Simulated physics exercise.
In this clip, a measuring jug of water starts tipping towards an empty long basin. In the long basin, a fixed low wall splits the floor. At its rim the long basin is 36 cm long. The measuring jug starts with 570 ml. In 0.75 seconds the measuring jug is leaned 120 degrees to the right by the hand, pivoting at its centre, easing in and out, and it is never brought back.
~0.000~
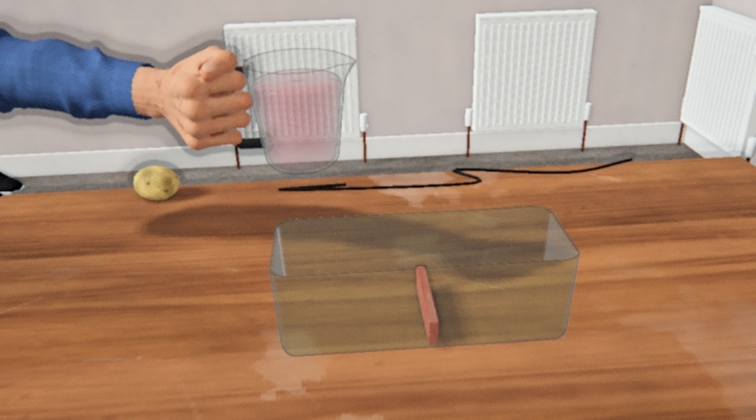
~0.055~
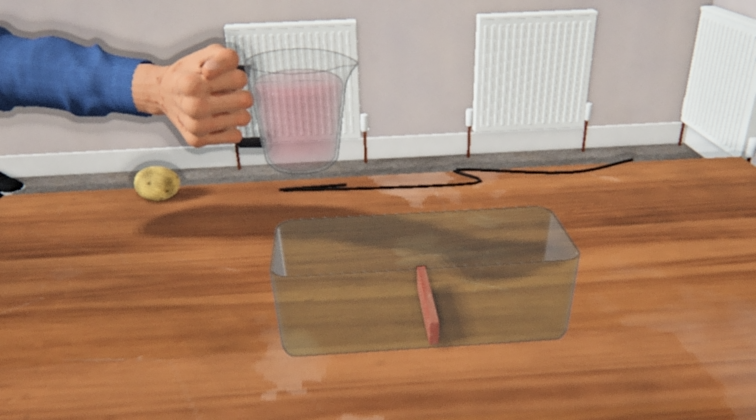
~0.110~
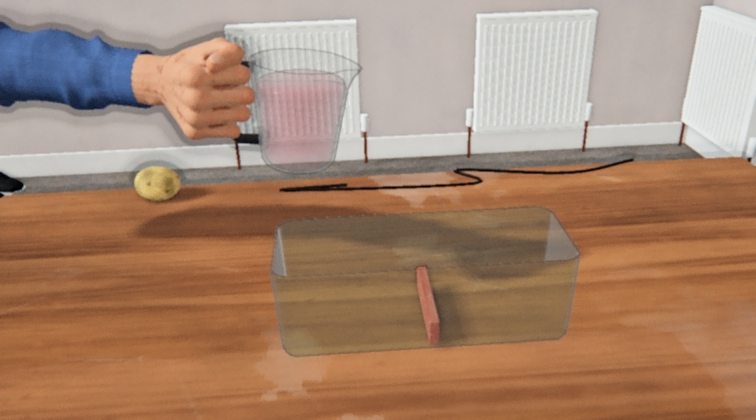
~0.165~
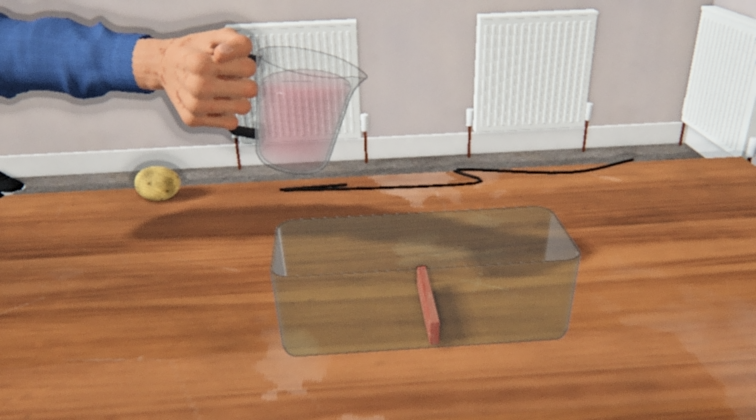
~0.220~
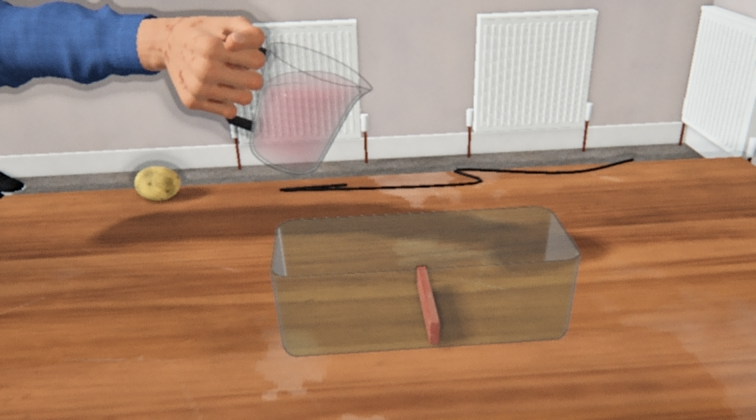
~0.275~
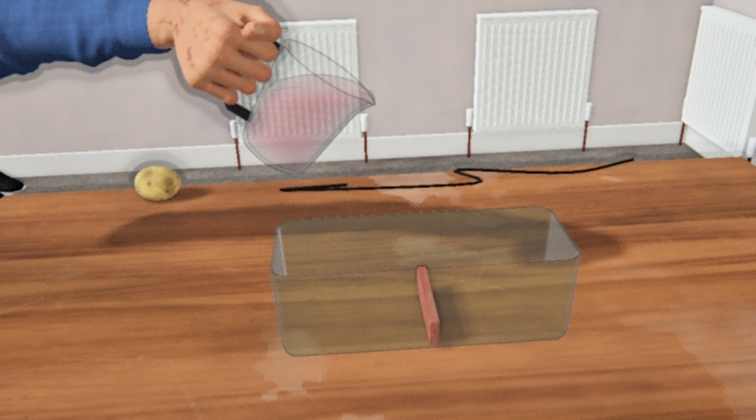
On a wooden table in a room with white radiators, a hand in a blue sleeve holds a jug of pinkish liquid near an empty clear basin with a red divider, then leans the jug steadily to the right.
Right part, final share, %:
33 %.
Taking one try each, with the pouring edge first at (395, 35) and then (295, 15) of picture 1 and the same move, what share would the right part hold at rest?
I'd say 80 percent on the first go, 15 percent on the next.
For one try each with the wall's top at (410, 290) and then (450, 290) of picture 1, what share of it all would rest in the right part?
First 55, then 10 per cent.
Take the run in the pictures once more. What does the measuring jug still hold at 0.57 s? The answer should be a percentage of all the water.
Close to 44 in a hundred.
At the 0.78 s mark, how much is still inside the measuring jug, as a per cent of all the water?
Around 2 in a hundred is still there.
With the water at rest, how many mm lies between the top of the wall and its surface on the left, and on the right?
Measured: Left around 20 mm, right around 26 mm.
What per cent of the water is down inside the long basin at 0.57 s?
Close to 22 in a hundred.
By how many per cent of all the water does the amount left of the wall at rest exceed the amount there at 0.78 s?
Roughly 0 percent.
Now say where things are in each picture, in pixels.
It leans 0°; its right rim is at (356, 60); the water meets the walls at (251, 81) and (342, 77); the long basin's rim runs from (274, 249) to (564, 232); the wall's top is at (427, 294), in the first frame.
It leans 2°; its right rim is at (358, 62); the water meets the walls at (253, 81) and (344, 78), in the second frame.
It leans 6°; its right rim is at (362, 67); the water meets the walls at (256, 79) and (347, 79), in the third frame.
It leans 14°; its right rim is at (368, 75); the water meets the walls at (259, 81) and (352, 81), in the fourth frame.
It leans 24°; its right rim is at (373, 87); the water meets the walls at (263, 87) and (362, 84), in the fifth frame.
It leans 36°; its right rim is at (376, 102); the water meets the walls at (260, 98) and (367, 89); 1 per cent is over the edge, in the sixth frame.
By 0.57 s the tilt is 103° and 44 per cent is still to pour, 7 is left of the wall and 15 right of it.
By 0.78 s the tilt is 120° and 2 per cent is still to pour, 61 is left of the wall and 28 right of it.
By 1.01 s the tilt is 120° and 0 per cent is still to pour, 62 is left of the wall and 32 right of it.
By 1.25 s the tilt is 120° and 0 per cent is still to pour, 62 is left of the wall and 33 right of it.
At rest 62 per cent lies left of the wall, 33 right of it and 6 outside.
